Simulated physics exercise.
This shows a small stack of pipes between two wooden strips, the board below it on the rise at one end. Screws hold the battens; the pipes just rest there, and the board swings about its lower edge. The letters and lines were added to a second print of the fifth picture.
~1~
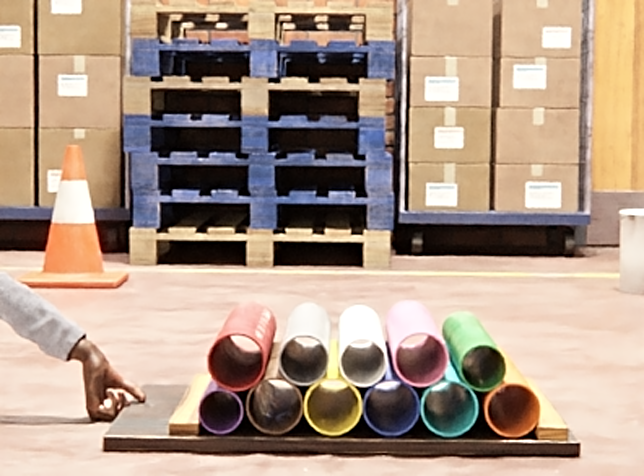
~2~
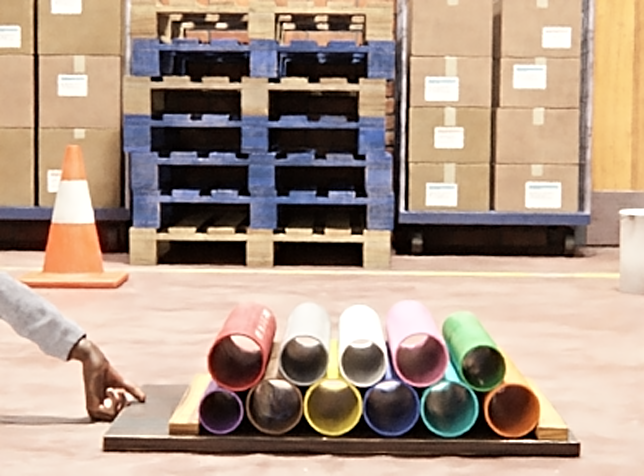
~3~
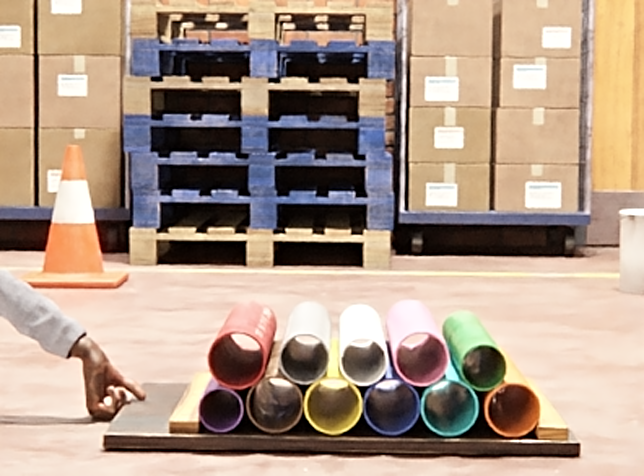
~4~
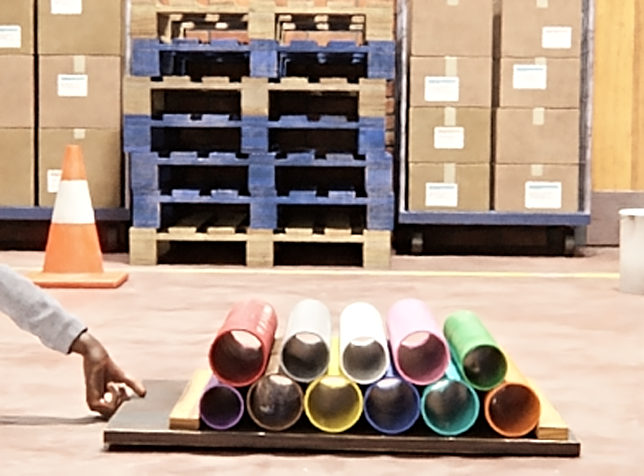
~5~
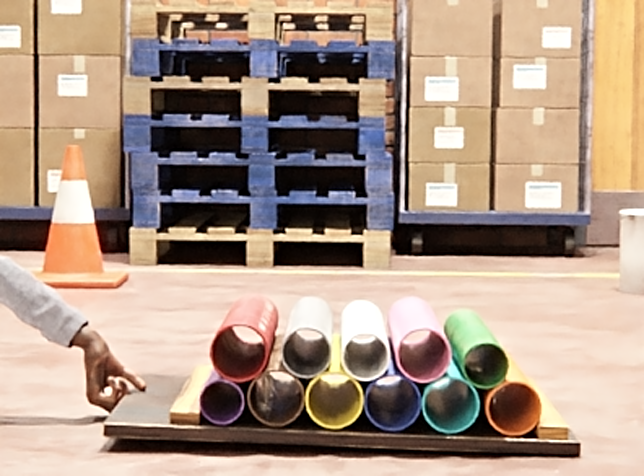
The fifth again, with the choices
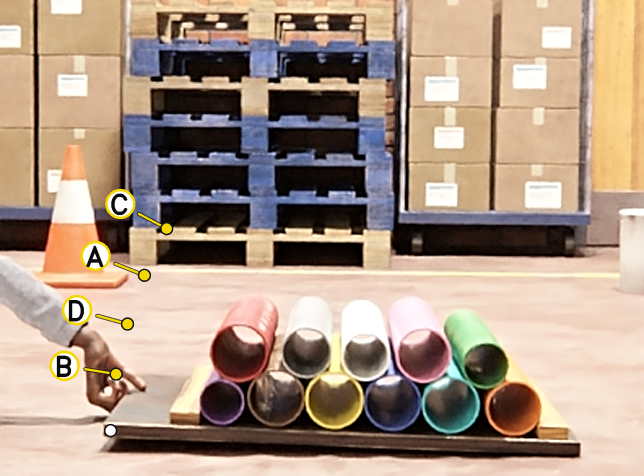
A dark board holding stacked colourful pipes rising slightly at its left end as a hand lifts it on a warehouse floor.
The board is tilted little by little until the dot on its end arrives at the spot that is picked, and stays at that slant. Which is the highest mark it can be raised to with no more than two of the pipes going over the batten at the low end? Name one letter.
It can be raised to C.
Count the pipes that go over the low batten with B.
The count is none.
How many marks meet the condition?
Four of them.
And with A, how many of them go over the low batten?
With A, none.
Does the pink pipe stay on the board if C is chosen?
The pink pipe: Yes.
On the marked copy, A at (144, 276); B at (116, 374); C at (167, 229); D at (127, 324); the white dot at (111, 431).
With C. Early on, board at 16°.
Further on, board at 27°.
At the end, board at 27°, none over the low batten.
As for the rest, A none over the low batten; B none over the low batten; D none over the low batten.
